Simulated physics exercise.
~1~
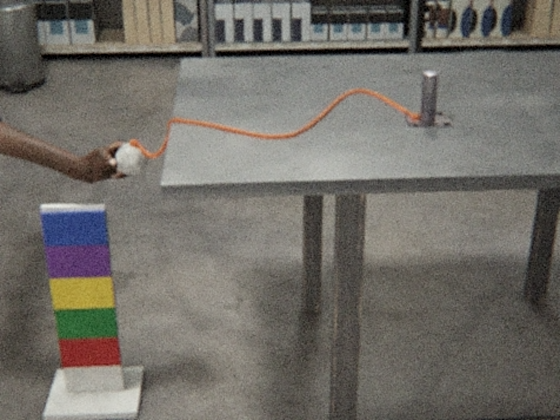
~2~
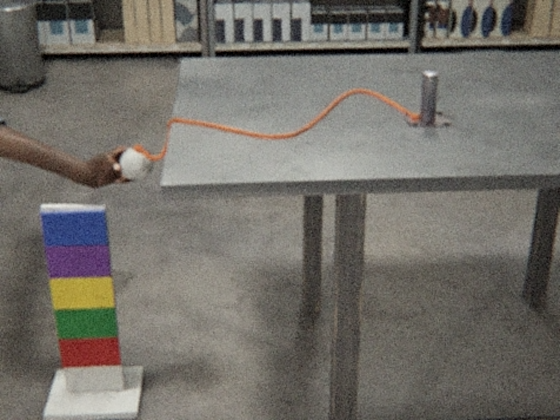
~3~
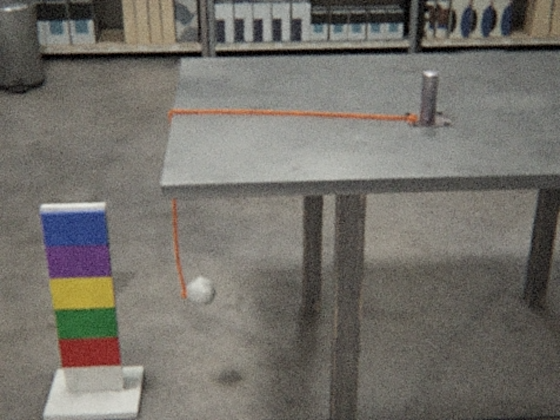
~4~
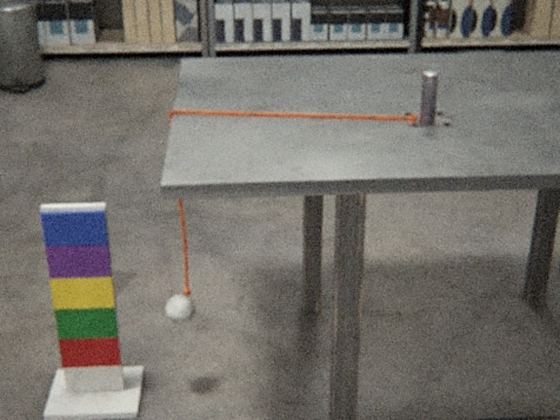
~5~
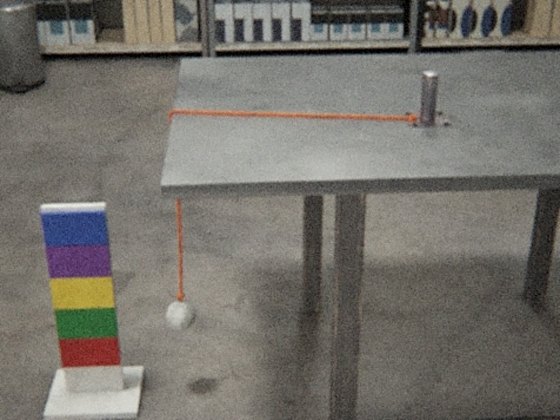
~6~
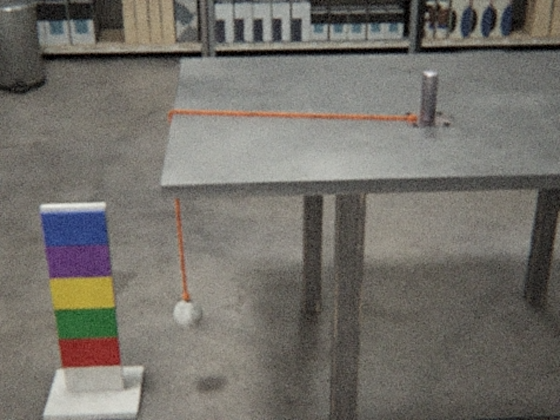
A hand releases a corded white ball, which drops off the table and hangs level with green.
